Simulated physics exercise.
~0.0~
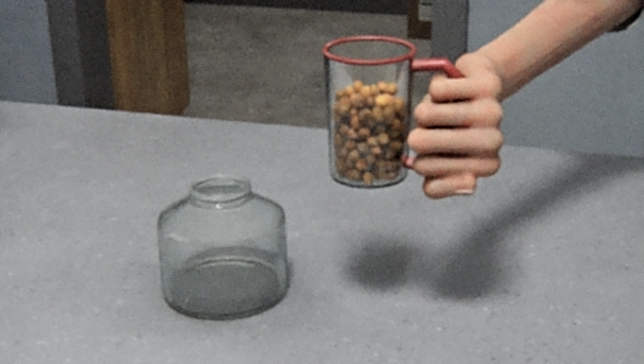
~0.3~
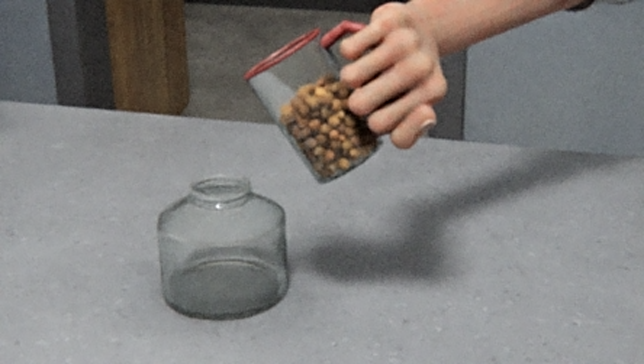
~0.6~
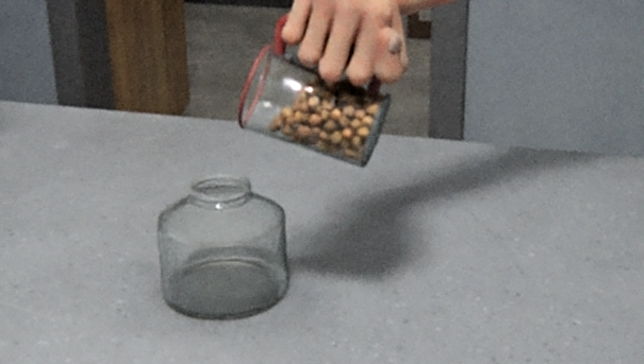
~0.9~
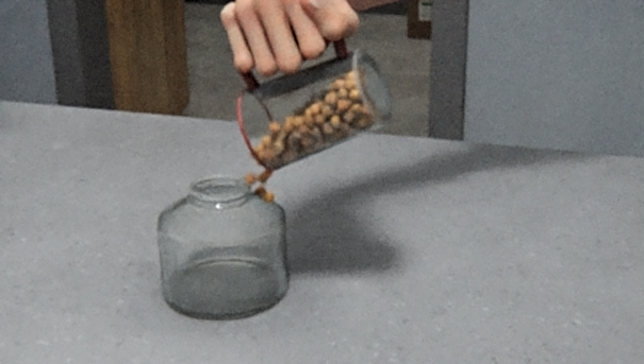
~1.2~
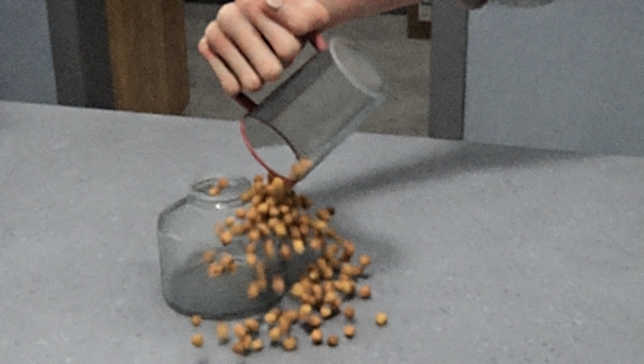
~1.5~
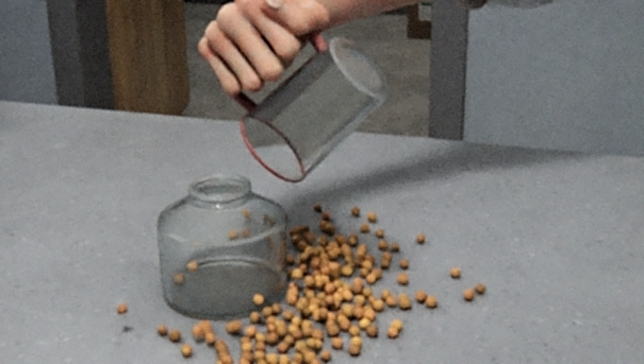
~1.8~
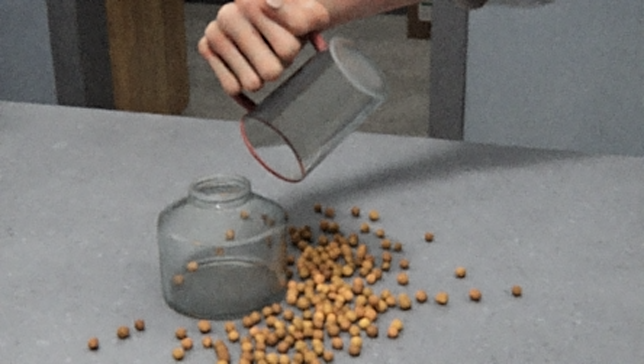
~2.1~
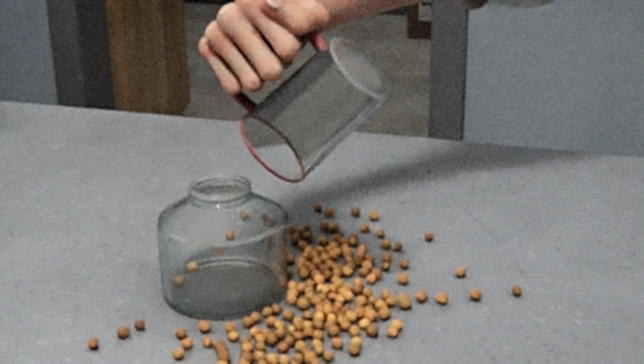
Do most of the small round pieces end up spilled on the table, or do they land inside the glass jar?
Most of them end up spilled on the table around the jar. Hardly any are in the jar, and the cup is left empty.
Small round brown pieces spilled all over the gray table when a hand carried a clear, red-rimmed cup left and tipped it beside a glass jar's mouth. They scattered around the jar, leaving it almost empty, while the hand still held the emptied cup tilted.
